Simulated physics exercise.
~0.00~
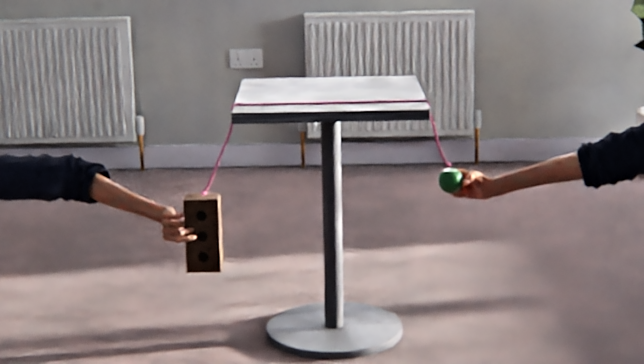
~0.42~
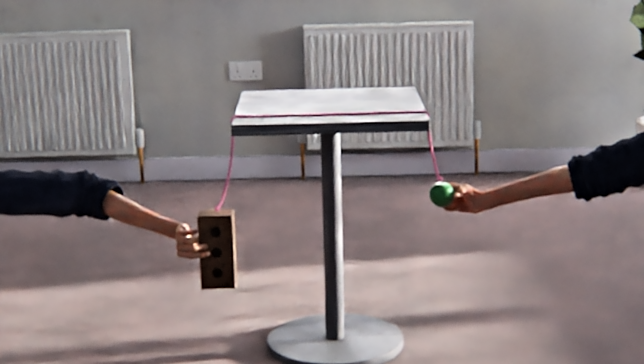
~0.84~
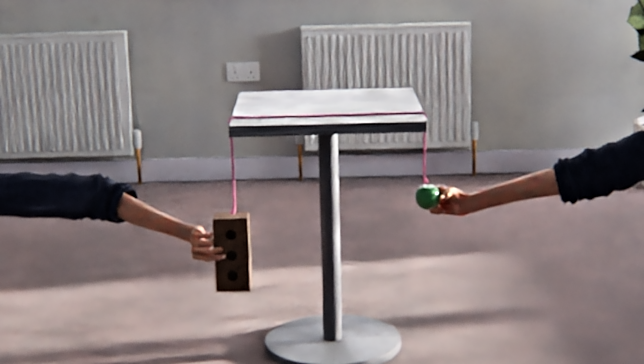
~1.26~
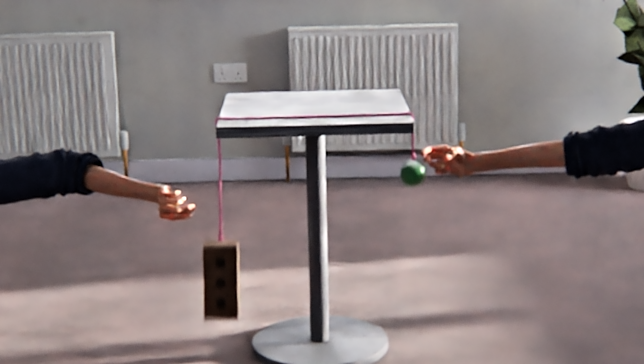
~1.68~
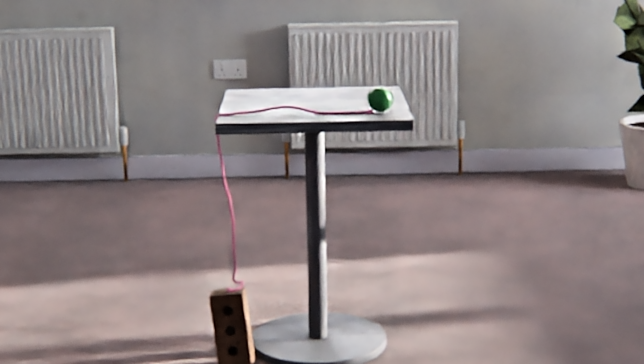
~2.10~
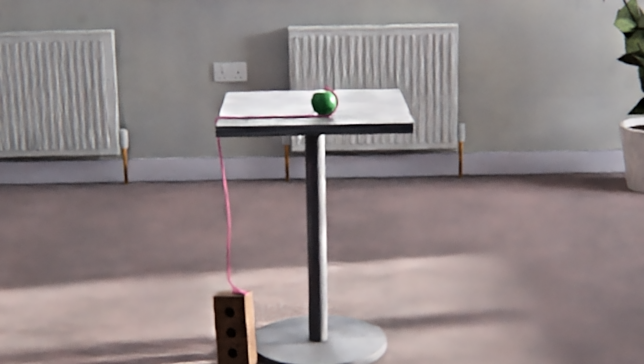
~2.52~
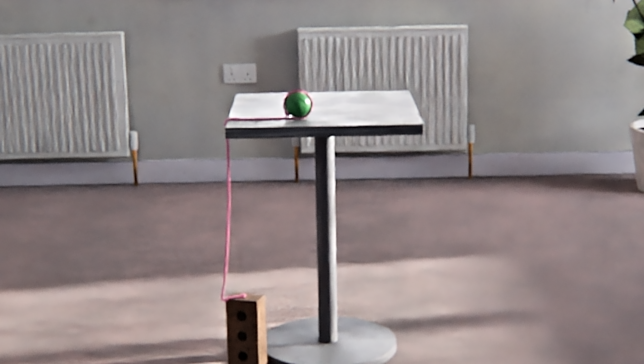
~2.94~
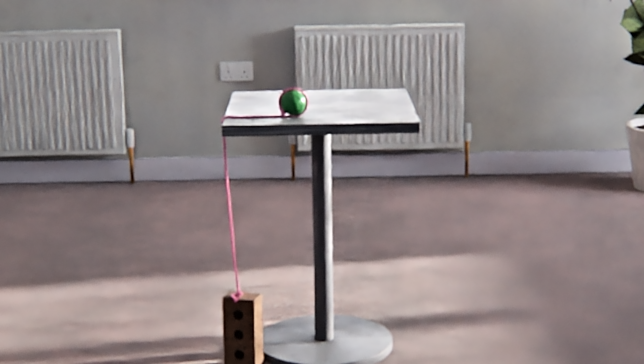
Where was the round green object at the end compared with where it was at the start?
At the start it was held in a hand off the right side of the table, below the level of the top. At the end it was resting on the tabletop, left of the middle.
